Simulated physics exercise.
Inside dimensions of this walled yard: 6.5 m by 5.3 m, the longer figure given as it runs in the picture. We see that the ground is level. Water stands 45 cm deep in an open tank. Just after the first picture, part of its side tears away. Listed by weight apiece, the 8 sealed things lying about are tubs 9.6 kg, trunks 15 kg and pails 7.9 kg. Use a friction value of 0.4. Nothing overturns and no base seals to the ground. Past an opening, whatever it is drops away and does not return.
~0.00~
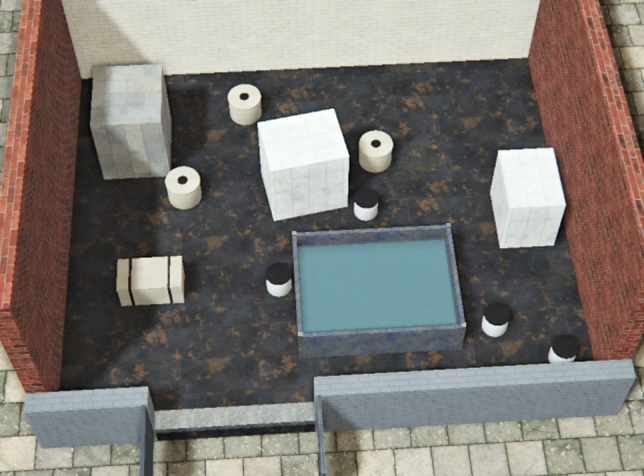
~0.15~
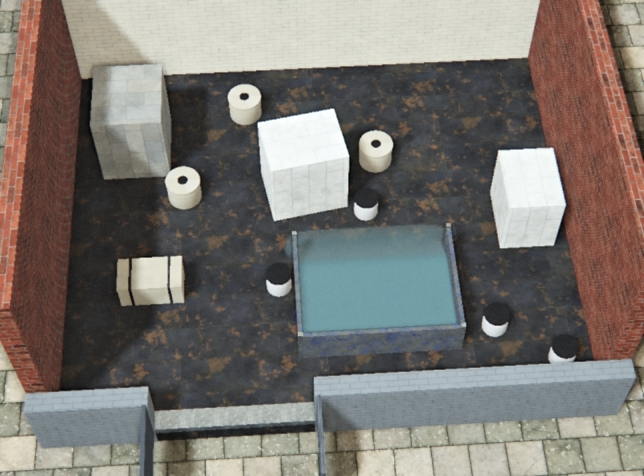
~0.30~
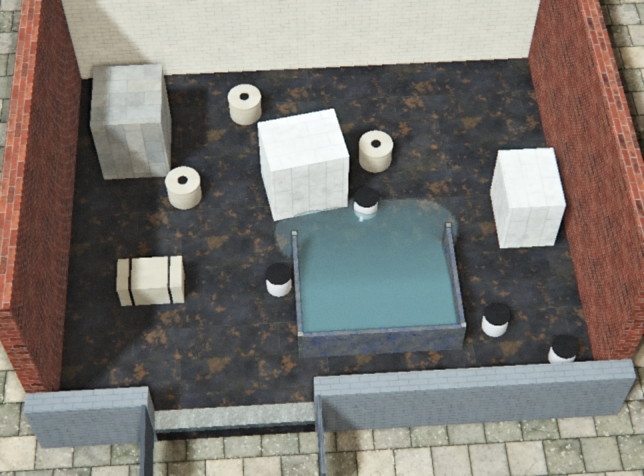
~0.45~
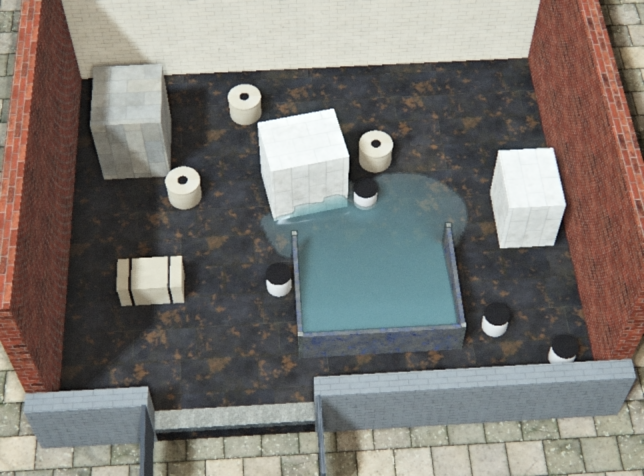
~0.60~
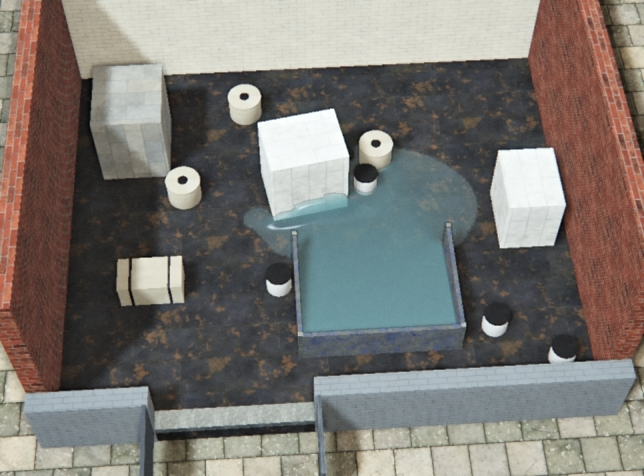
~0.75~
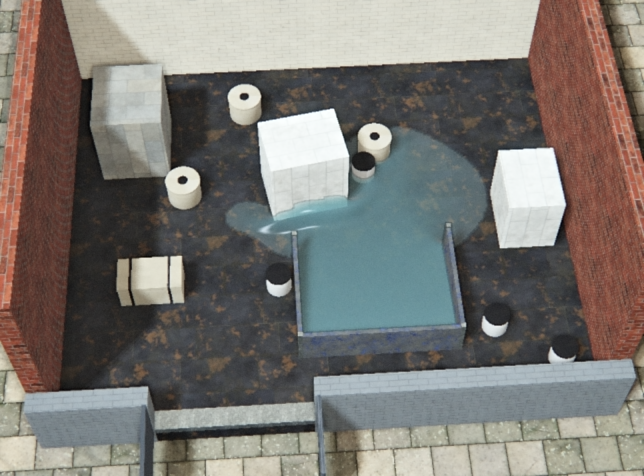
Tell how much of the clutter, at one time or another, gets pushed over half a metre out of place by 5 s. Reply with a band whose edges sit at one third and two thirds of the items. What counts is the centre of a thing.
Band: Under one third.
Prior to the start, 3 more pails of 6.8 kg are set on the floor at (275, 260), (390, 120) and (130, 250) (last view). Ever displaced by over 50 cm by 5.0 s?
In the order asked: Below the mark; above the mark; below the mark.
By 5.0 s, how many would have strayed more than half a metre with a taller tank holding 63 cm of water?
Then the count would be 4.
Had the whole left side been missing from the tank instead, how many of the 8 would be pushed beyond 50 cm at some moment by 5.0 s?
Then it comes to 3.
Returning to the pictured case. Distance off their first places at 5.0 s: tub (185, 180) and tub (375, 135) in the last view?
Shifts in order: 10 cm; 120 cm.
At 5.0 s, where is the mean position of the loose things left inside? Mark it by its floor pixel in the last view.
They average out to somewhere around (303, 217).
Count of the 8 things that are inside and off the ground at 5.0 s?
It comes to 0.
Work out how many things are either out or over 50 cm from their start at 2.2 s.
By then the count is 2.
After 1.1 s 2 of 8 are over 50 cm from their spots; 0 afloat.
After 2.2 s 2 of 8 are over 50 cm from their spots; 1 afloat.
After 3.5 s 2 of 8 are over 50 cm from their spots; 0 afloat.
After 5.0 s 2 of 8 are over 50 cm from their spots, and 2 have been at some point; 0 afloat.
